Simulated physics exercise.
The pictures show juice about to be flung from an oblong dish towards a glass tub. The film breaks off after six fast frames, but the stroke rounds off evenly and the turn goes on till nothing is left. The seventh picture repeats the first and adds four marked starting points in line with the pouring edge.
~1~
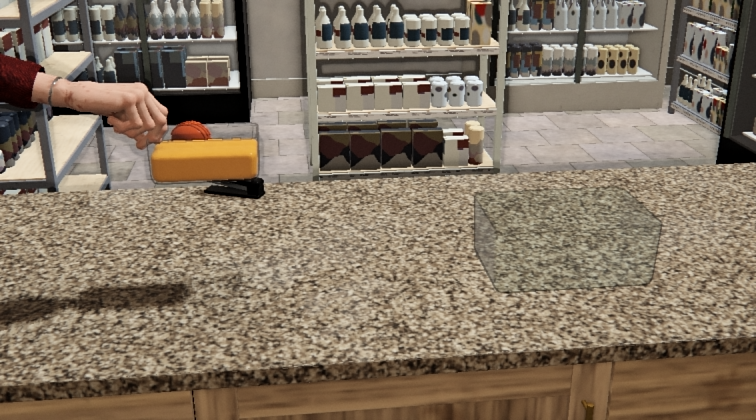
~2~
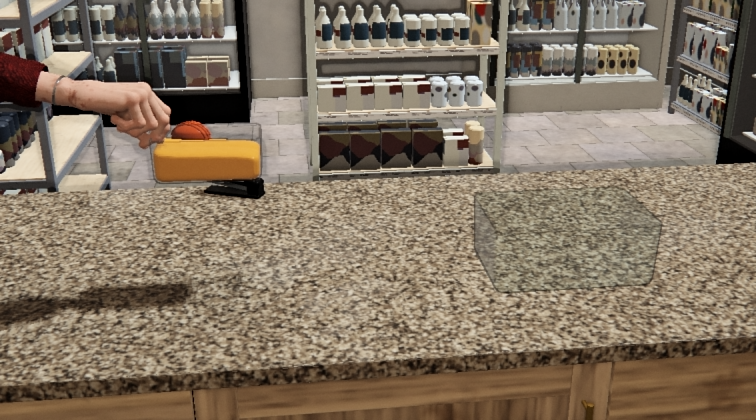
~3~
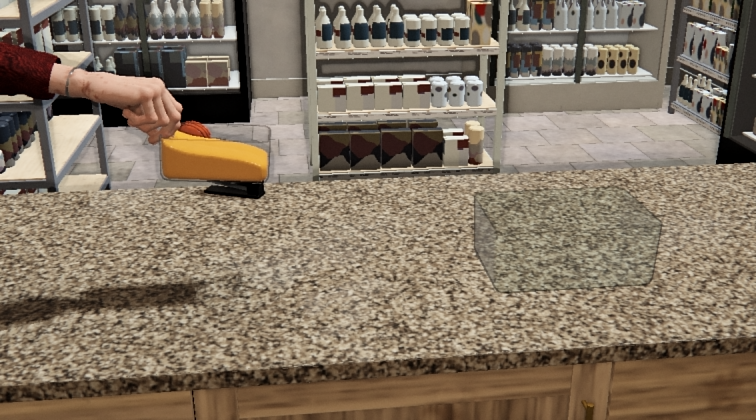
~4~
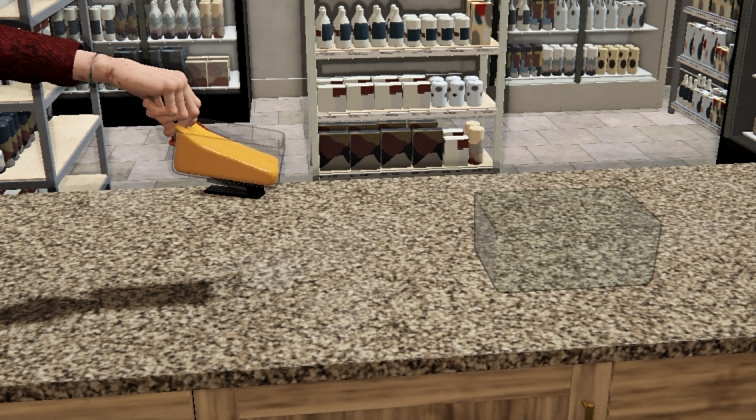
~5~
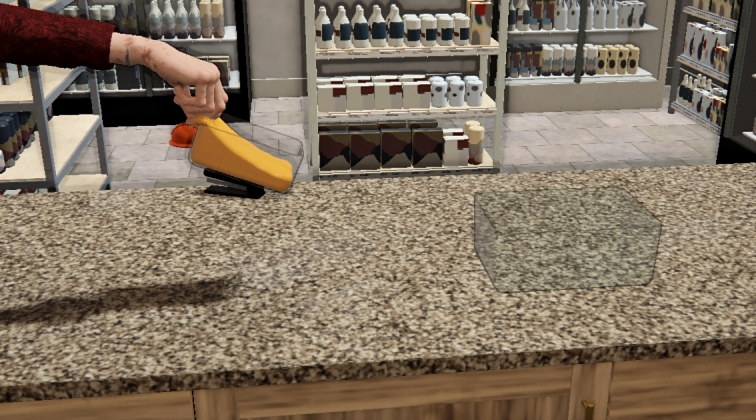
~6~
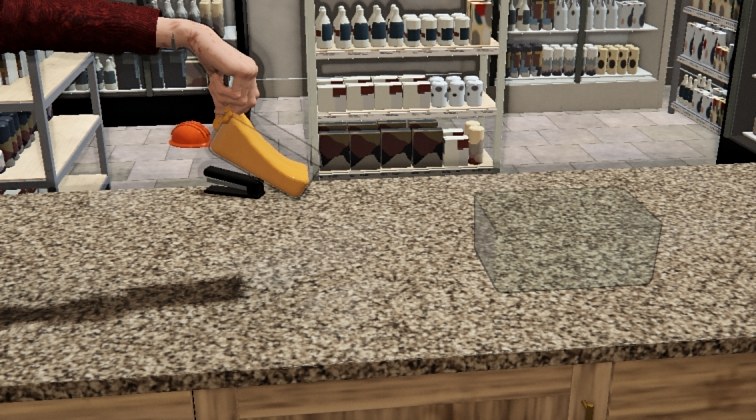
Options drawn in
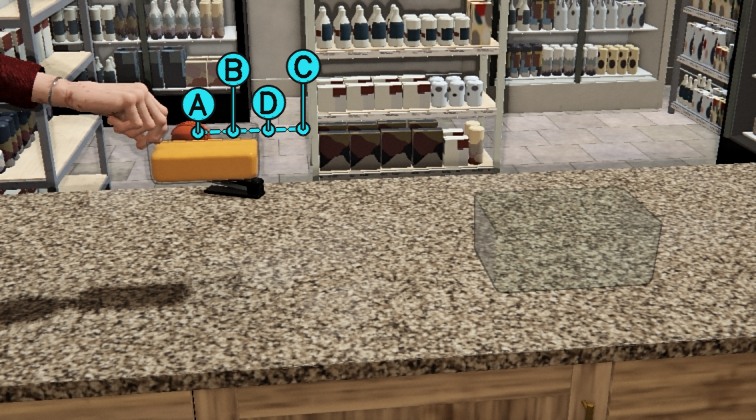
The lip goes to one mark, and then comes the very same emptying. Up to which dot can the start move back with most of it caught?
C will do.
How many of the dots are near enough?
One of them.
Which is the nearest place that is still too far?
The answer is D.
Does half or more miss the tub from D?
Yes.
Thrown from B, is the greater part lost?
Yes, that goes wrong.
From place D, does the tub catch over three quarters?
No.
In cyan, A at (198, 132); B at (233, 131); C at (303, 128); D at (268, 130).
If A is chosen, about 0 % lands in the tub, 96 % falls short and 4 % goes beside or beyond.
If B is chosen, about 0 % lands in the tub, 92 % falls short and 8 % goes beside or beyond.
If C is chosen, about 71 % lands in the tub, 21 % falls short and 8 % goes beside or beyond.
If D is chosen, about 22 % lands in the tub, 69 % falls short and 8 % goes beside or beyond.
